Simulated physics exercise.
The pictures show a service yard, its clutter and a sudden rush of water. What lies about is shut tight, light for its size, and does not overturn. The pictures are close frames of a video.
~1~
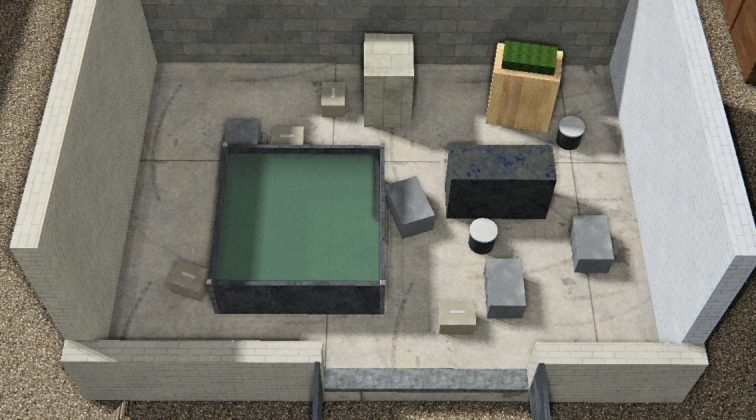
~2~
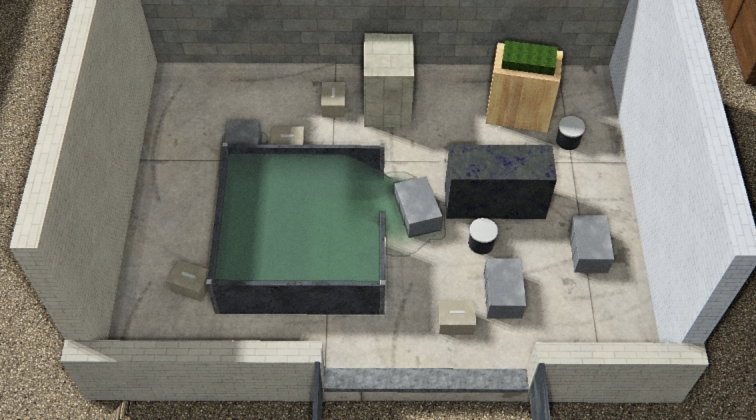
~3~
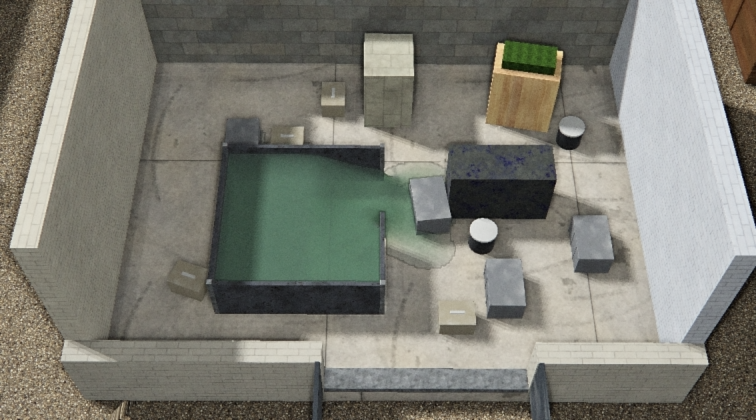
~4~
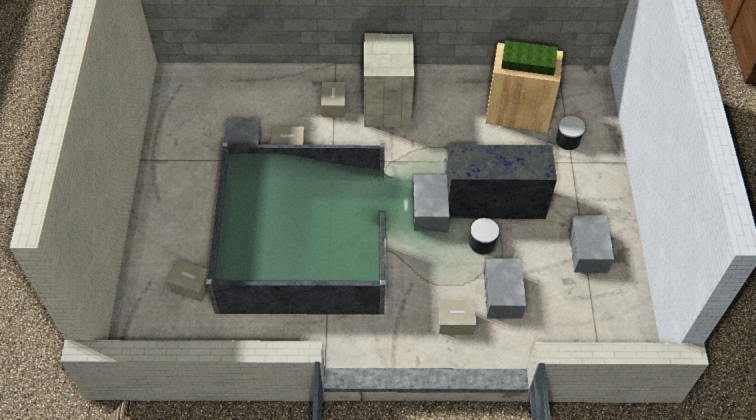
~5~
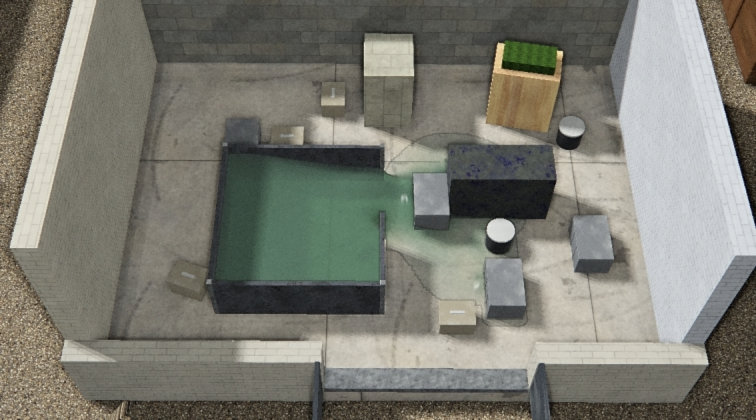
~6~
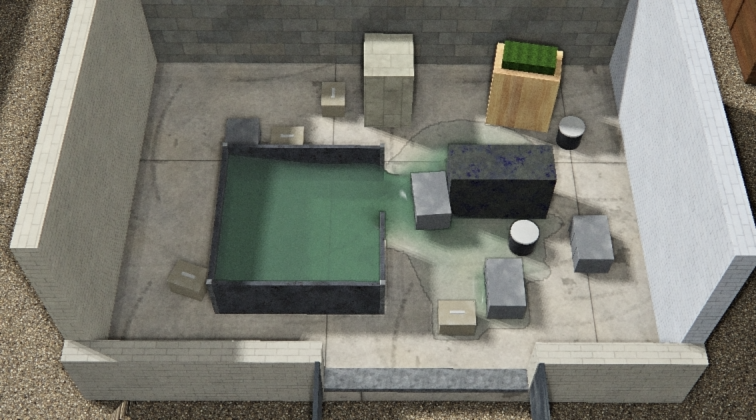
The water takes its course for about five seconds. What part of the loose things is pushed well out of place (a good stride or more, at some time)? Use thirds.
That comes to between one and two thirds.
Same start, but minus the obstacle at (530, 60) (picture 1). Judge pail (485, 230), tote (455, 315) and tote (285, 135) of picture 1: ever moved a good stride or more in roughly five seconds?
In that order: Pushed that far, that far or more, no.
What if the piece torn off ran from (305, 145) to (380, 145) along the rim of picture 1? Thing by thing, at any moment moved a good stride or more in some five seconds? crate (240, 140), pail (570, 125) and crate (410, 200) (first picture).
In turn: Never so far, moved that far, short of that.
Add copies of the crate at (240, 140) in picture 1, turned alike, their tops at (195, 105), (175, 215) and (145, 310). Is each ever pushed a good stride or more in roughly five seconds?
In turn: Never so far, no, never so far.
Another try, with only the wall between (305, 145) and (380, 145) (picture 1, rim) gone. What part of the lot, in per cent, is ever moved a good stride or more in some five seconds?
Roughly 30 per cent.
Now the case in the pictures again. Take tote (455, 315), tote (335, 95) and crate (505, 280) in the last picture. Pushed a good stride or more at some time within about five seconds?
In that order: Pushed that far, not that far, moved that far.
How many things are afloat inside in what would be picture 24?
That makes 4.
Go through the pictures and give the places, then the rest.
In the first picture, a pail at (484, 230) rests on the ground; a crate at (410, 200), on the bottom; 0 of 10 have shifted.
In the second picture, a pail at (484, 230) rests on the ground; a crate at (418, 200), on the bottom, close to its start; 1 of 10 have shifted.
In the third picture, a pail at (484, 230) rests on the ground; a crate at (430, 198), on the bottom, close to its start; 2 of 10 have shifted.
In the fourth picture, a pail at (485, 230) rests on the ground; a crate at (431, 195) rests on the ground, close to its start; 2 of 10 have shifted.
In the fifth picture, a pail at (501, 230), on the bottom, close to its start; a crate at (431, 194), afloat, close to its start; 3 of 10 have shifted.
In the sixth picture, a pail at (525, 232), on the bottom, a stride from its start; a crate at (431, 193) floats, close to its start; 3 of 10 have shifted.
A moment on, 1 of 10 are well off their spots; 2 afloat.
Next, 5 of 10 are well off their spots; 3 afloat.
Later, 4 of 10 are well off their spots; 4 afloat.
In the end, 5 of 10 are well off their spots, and 5 have been at some point; 5 afloat.
